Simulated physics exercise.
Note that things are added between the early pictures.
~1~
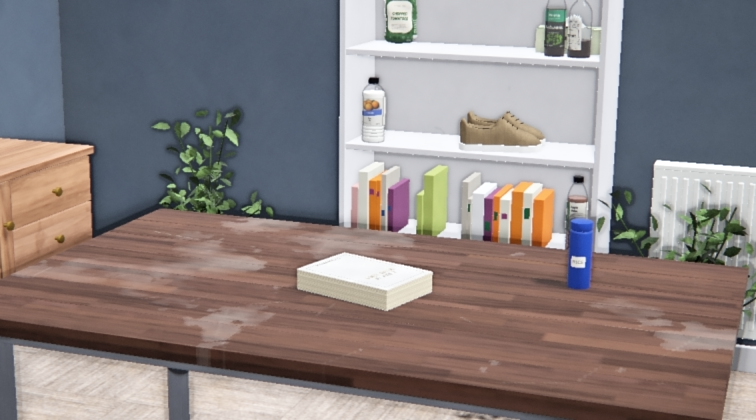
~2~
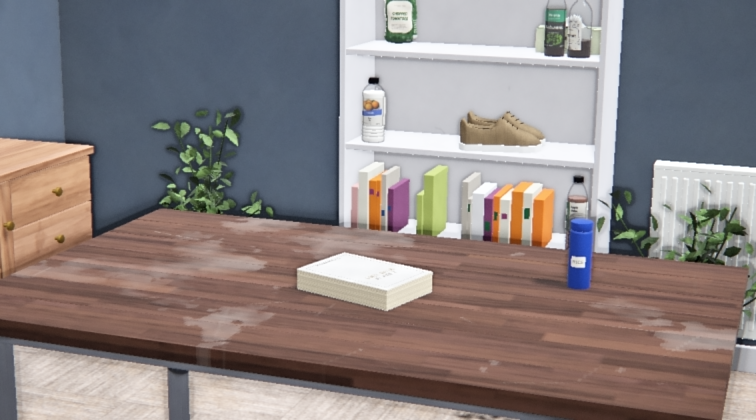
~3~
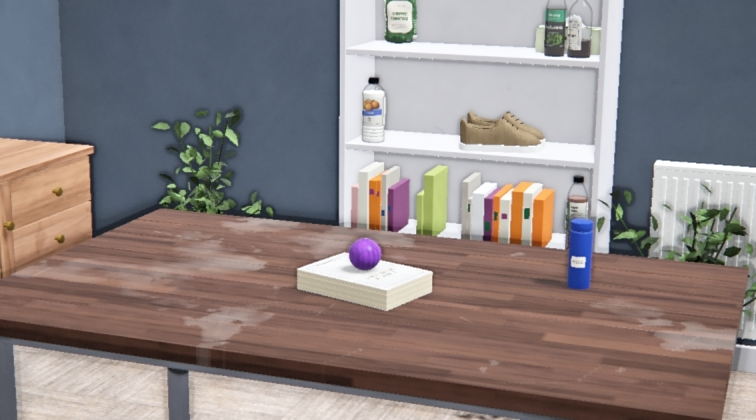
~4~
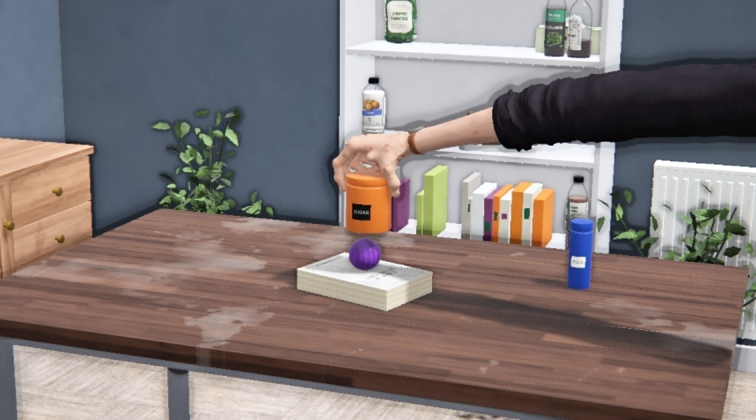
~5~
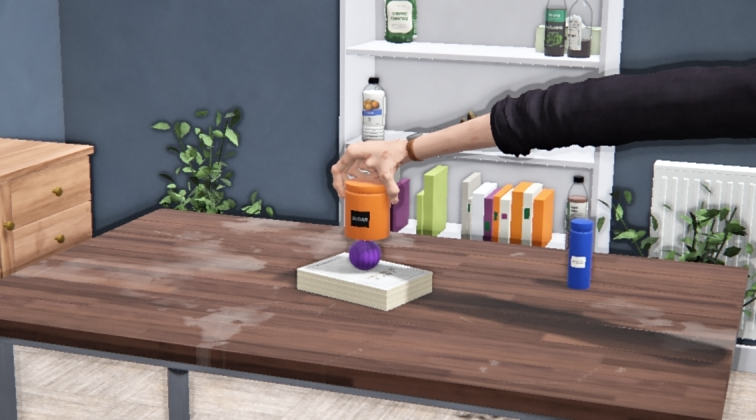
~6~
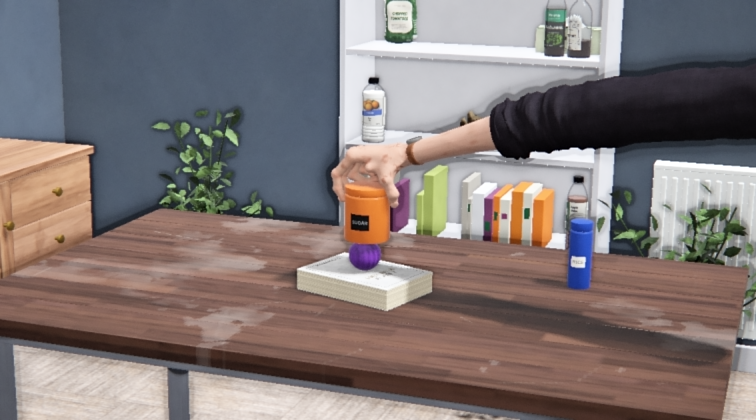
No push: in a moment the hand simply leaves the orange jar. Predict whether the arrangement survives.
Prediction: It does not survive.
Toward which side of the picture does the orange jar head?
Looks like it moves off to the right.
Then, 0.50 s on from there, orange jar turned 46° from how it was put near (396, 229).
Then, 0.60 s on from there, orange jar now fallen.
Then, 0.80 s on from there, things are still on the move.
In the end, fallen, orange jar; the other 3 unmoved. At the end, from the last picture's camera, orange jar near (489, 279). The pile gives way.
